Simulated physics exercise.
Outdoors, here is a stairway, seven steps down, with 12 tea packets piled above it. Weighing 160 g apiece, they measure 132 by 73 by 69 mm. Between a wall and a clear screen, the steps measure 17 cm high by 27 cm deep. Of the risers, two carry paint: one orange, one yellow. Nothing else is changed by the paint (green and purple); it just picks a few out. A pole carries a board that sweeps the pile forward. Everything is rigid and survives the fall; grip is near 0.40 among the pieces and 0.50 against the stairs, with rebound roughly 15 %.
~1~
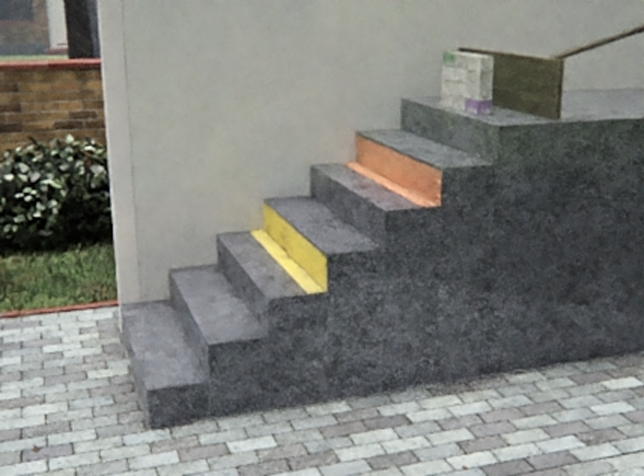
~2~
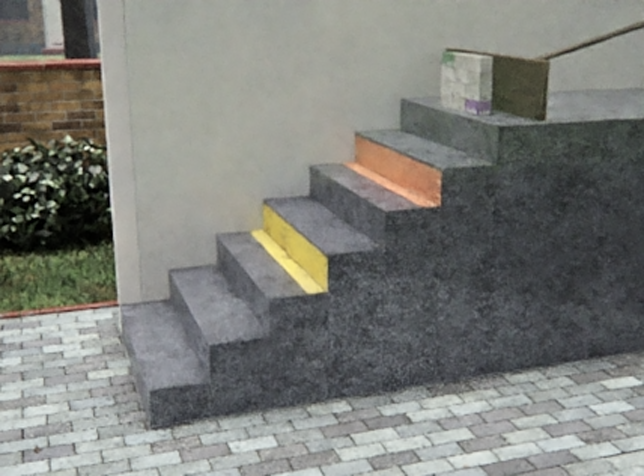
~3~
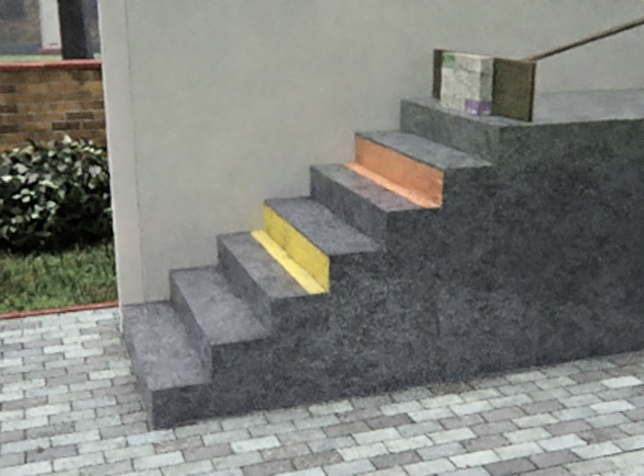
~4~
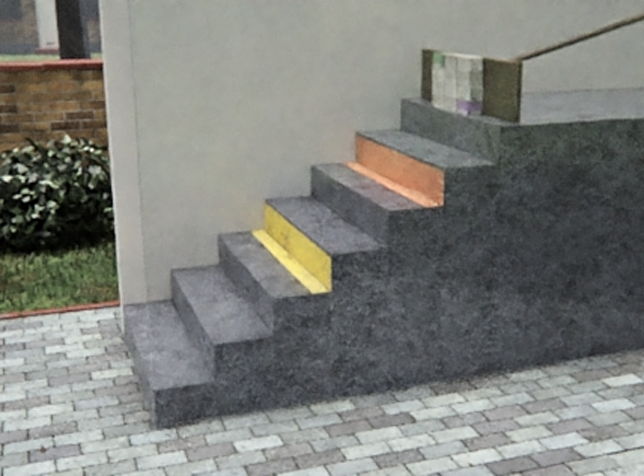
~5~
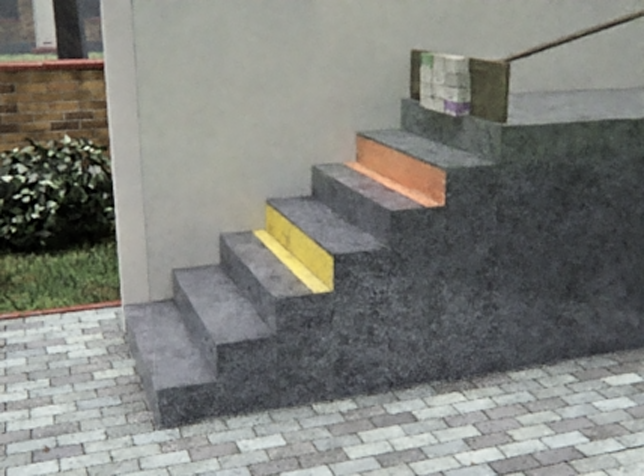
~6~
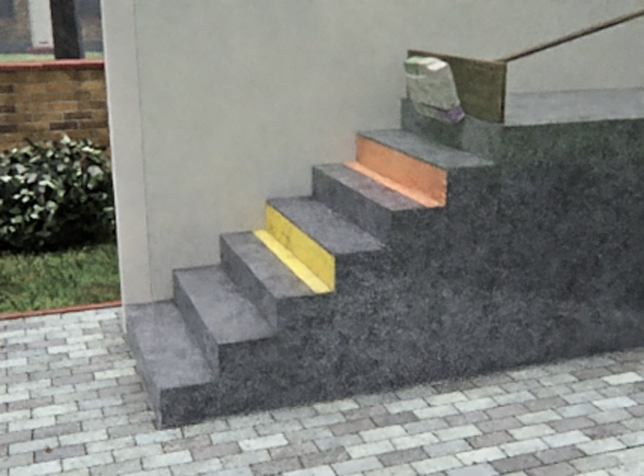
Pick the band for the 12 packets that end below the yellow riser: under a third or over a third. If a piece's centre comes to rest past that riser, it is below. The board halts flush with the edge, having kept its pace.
It comes to less than a third.
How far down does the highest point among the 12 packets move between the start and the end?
Drop: Around 38 cm.
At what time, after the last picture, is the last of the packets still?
That comes at about 1.0 s.
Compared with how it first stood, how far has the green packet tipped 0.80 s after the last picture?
About 90 degrees.
Then, 0.06 s later than the last frame, none of the 12 packets below the yellow riser, 12 disturbed; purple packet tilted 72°, 7 cm lower; green packet tilted 34°, 7 cm lower.
Then, 0.16 s later than the last frame, none of the 12 packets below the yellow riser, 12 disturbed; purple packet on its side; green packet tilted 55°, 24 cm lower.
Then, 0.38 s later than the last frame, none of the 12 packets below the yellow riser, 12 disturbed; green packet on its side; purple packet on its side.
Then, 0.80 s later than the last frame, 2 of the 12 packets below the yellow riser; purple packet on its side; green packet on its side.
When it is over, 2 of the 12 packets below the yellow riser; purple packet on its side; green packet on its side. That is 17 per cent. In pixels of the last frame, middles, purple packet near (449, 143), green packet near (294, 209).
